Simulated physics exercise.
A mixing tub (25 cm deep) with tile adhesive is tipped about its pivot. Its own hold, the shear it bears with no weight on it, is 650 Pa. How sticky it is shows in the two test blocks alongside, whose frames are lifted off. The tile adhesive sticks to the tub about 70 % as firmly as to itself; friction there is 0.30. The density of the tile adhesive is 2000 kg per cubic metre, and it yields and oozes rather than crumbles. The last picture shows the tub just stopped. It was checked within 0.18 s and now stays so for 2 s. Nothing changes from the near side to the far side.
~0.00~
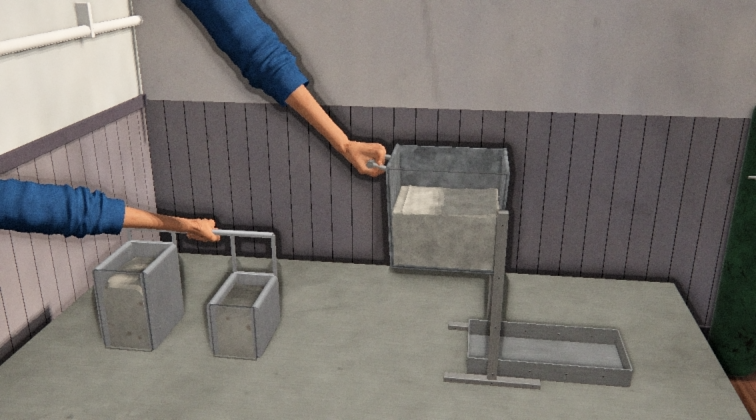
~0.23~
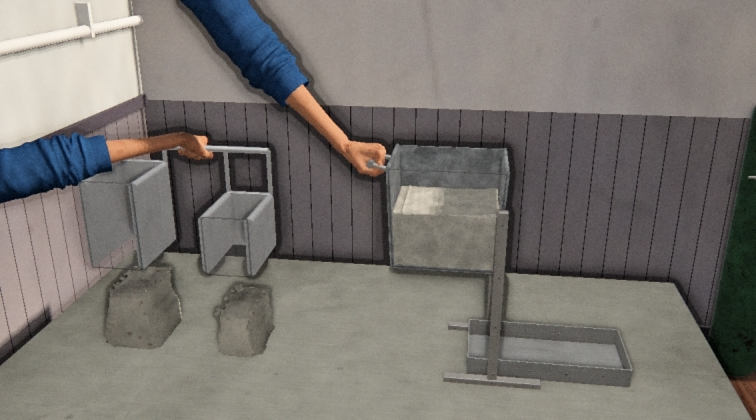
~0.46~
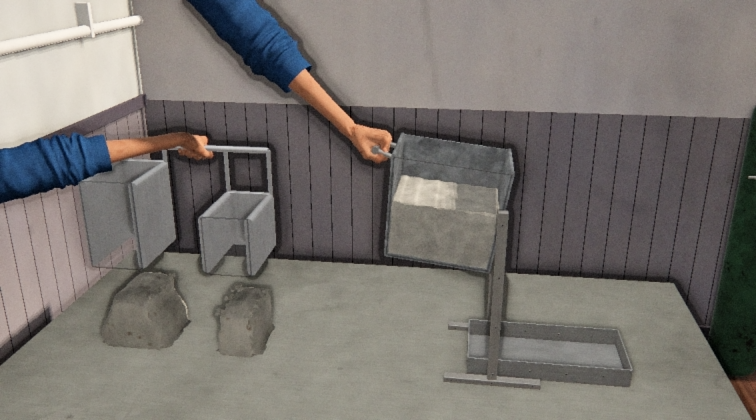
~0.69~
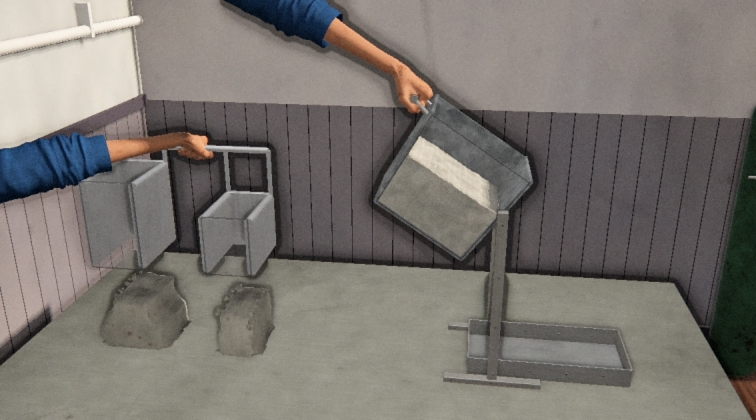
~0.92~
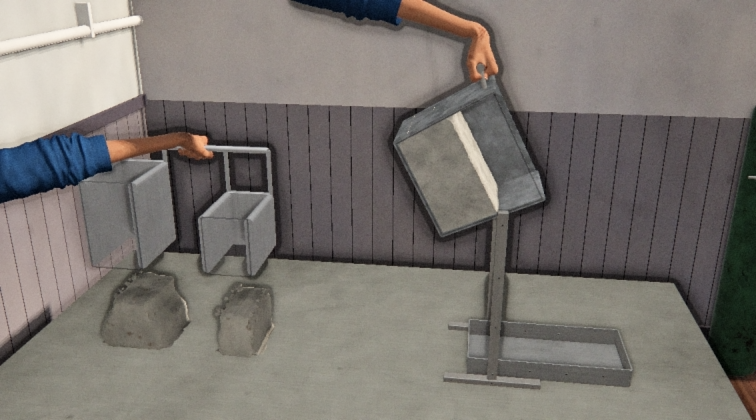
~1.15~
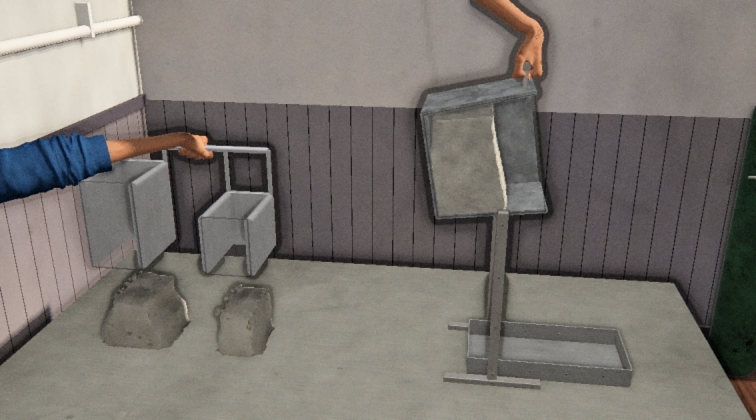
Two box-shaped molds were lifted by a hand off two gray blocks, which sagged slightly, and then another hand tilted a tub of thick gray paste steeply to the right, the paste staying inside.
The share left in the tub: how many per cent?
The share left in the tub is near 100 %.
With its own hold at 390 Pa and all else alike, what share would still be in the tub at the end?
In that case some 85 per cent.
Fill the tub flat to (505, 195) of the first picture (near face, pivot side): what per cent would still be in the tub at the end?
In that case some 75 per cent.
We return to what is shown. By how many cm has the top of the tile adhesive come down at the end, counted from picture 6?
Some 6 cm.
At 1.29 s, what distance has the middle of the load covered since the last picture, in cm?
Some 3 cm.
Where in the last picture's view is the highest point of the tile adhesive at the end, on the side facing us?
Around (468, 141).
After 1.29 s, the tub is at 81 degrees and holds 100 %.
After 1.46 s, the tub is at 81 degrees and holds 100 %.
After 1.63 s, the tub is at 81 degrees and holds 100 %.
After 1.80 s, the tub is at 81 degrees and holds 100 %.
After 3.15 s, the tub is at 81 degrees and holds 100 %.
